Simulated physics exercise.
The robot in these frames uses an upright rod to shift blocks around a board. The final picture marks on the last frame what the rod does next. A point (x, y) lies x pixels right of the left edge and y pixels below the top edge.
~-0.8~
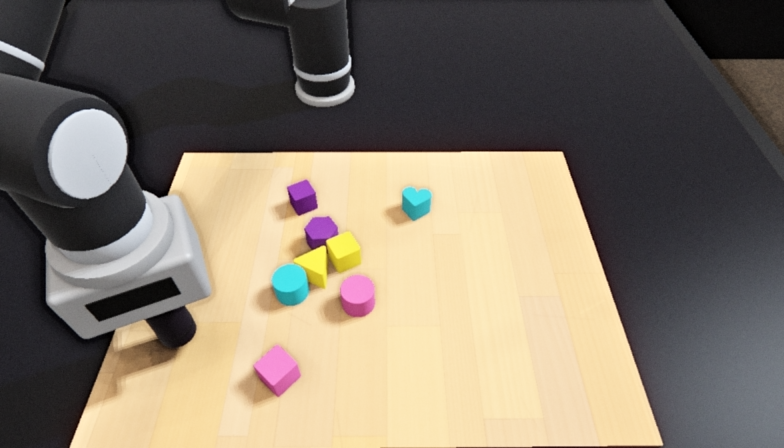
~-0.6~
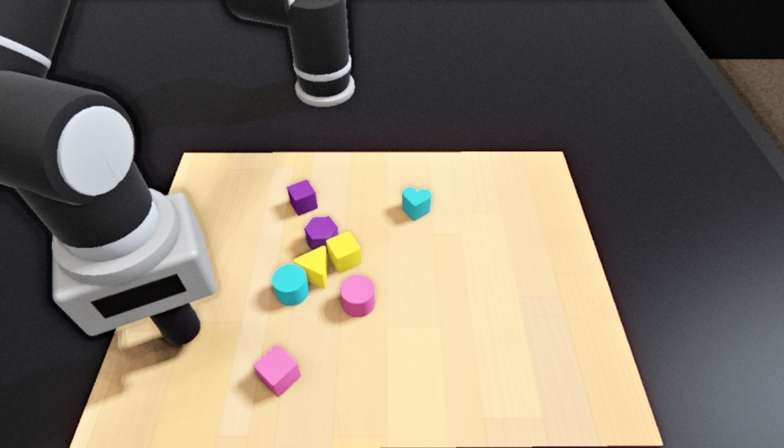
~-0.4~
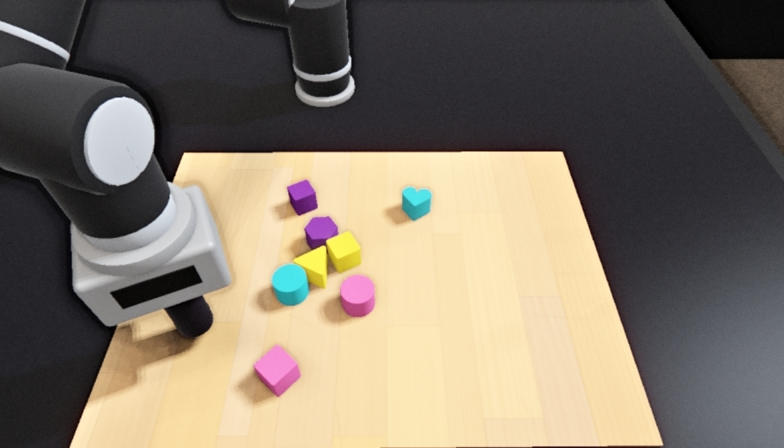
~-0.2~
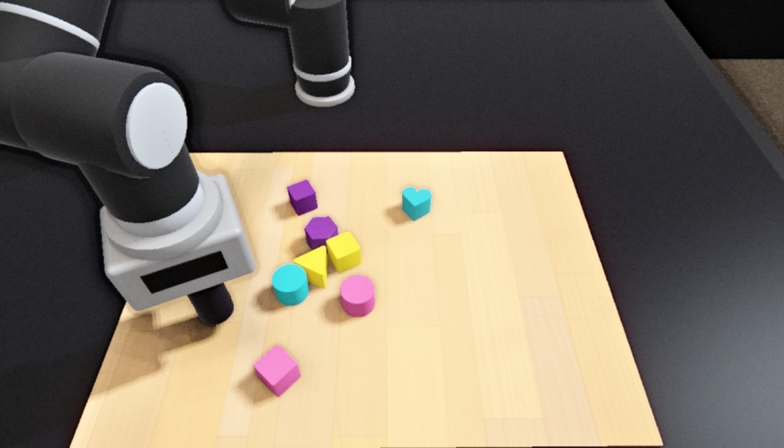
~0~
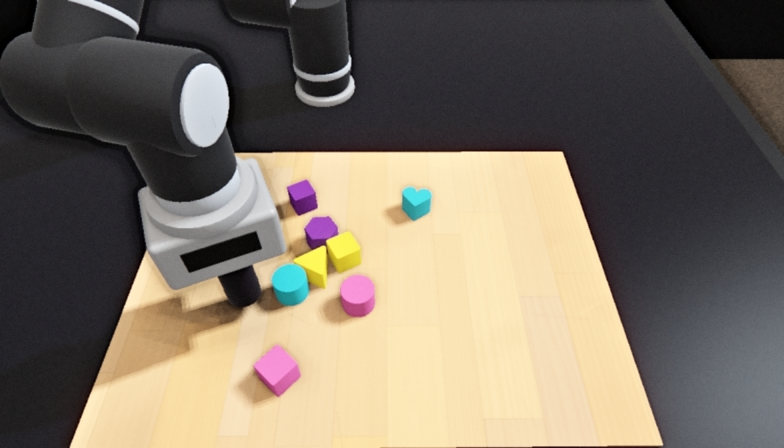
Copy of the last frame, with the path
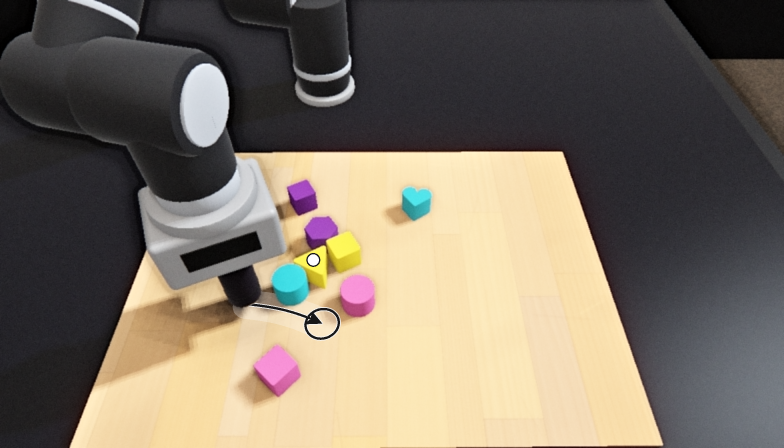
On a dark tabletop seen from above at a fixed angle, a pale wooden board lies beneath a robot arm at left, with another arm's end at the top. Purple, yellow, turquoise and pink blocks cluster left of centre, with a turquoise heart to their upper right and a pink block below. The left arm slides its dark upright rod rightward and slightly up the board, approaching the turquoise circle, while the blocks stay still.
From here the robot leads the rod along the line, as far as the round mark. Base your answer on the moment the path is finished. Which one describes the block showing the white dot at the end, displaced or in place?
It shifts.
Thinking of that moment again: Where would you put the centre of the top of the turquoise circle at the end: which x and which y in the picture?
It is at (321, 277).
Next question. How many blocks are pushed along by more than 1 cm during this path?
I think two will be displaced.
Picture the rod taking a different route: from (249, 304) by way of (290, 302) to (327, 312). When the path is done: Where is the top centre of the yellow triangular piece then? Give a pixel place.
Its top middle is near (332, 246).
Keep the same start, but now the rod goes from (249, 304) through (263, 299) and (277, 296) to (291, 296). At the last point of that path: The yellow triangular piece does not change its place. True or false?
That is false.
Drawn move, from (249, 304) through (287, 311) to (322, 324); the dot is on the yellow triangular piece.
On the path given first. One third of the way, rod at (272, 298); turquoise circle at (299, 275); yellow triangular piece at (318, 256).
Two thirds of the way, rod at (297, 305); turquoise circle at (316, 275); yellow triangular piece at (322, 252); yellow square piece at (346, 243), turned 15° clockwise.
At the end, rod at (320, 313); turquoise circle at (321, 277); yellow triangular piece at (322, 252); yellow square piece at (346, 243), turned 15° clockwise; pink circle still.
